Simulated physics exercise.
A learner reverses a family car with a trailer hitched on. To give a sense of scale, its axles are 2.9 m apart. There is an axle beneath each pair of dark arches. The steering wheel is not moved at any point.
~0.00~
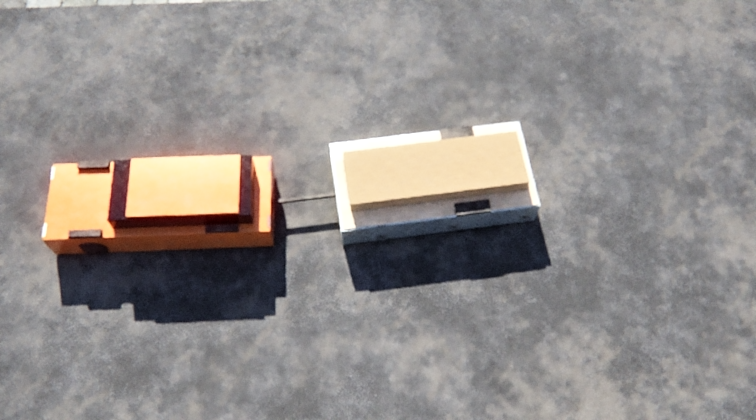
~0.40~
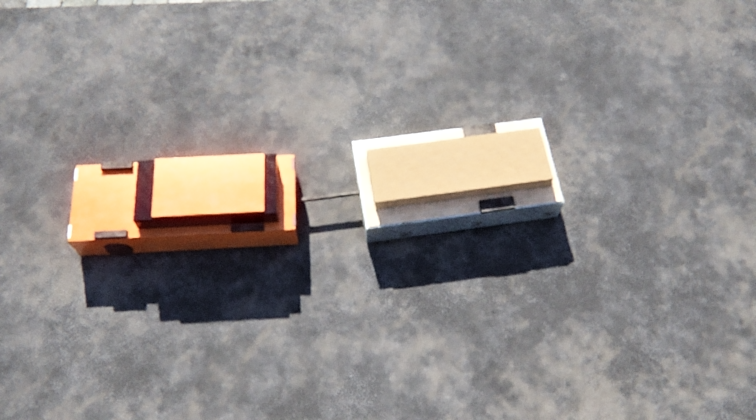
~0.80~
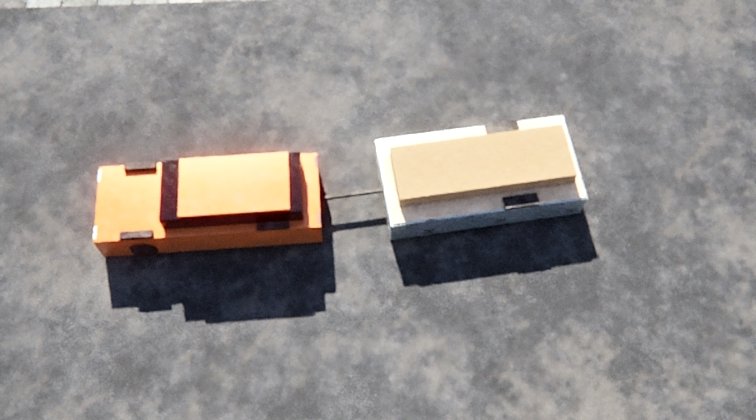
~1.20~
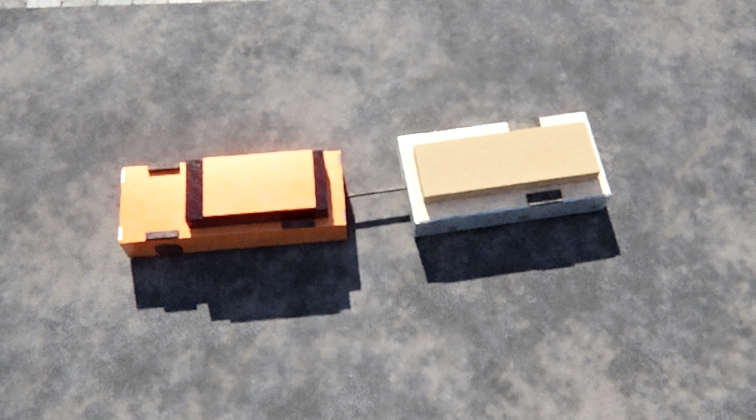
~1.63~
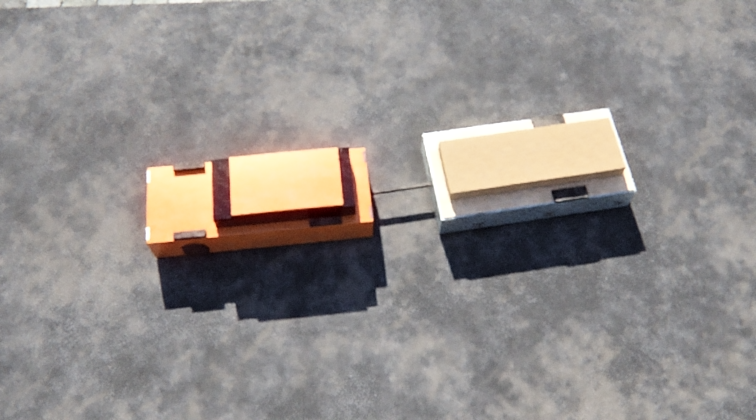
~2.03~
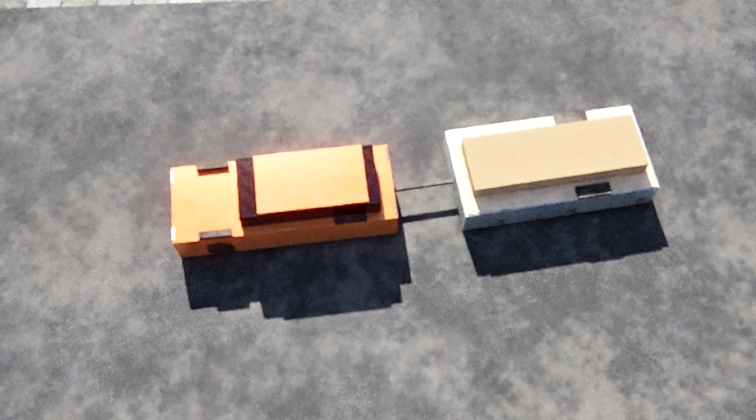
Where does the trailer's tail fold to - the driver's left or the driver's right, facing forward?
I expect it to fold in on the left.
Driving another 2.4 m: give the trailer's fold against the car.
Roughly 5 degrees, on the left of the car.
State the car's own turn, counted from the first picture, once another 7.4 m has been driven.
The heading has changed by about 18° since the first picture.
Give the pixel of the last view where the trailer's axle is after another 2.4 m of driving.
Approximate position: (688, 139).
Then, 3.9 s in, the tail is 3° to the car's left, the car has turned 9° and the trailer's axle is at (688, 139) of the last picture.
Then, 5.8 s in, the tail is 14° to the car's left, the car has turned 14° and the trailer's axle is out of the picture.
Then, 7.7 s in, the tail is 31° to the car's left, the car has turned 18° and the trailer's axle is out of the picture.
Then, 9.6 s in, the tail is 60° to the car's left, the car has turned 22° and the trailer's axle is out of the picture; it has jack-knifed.
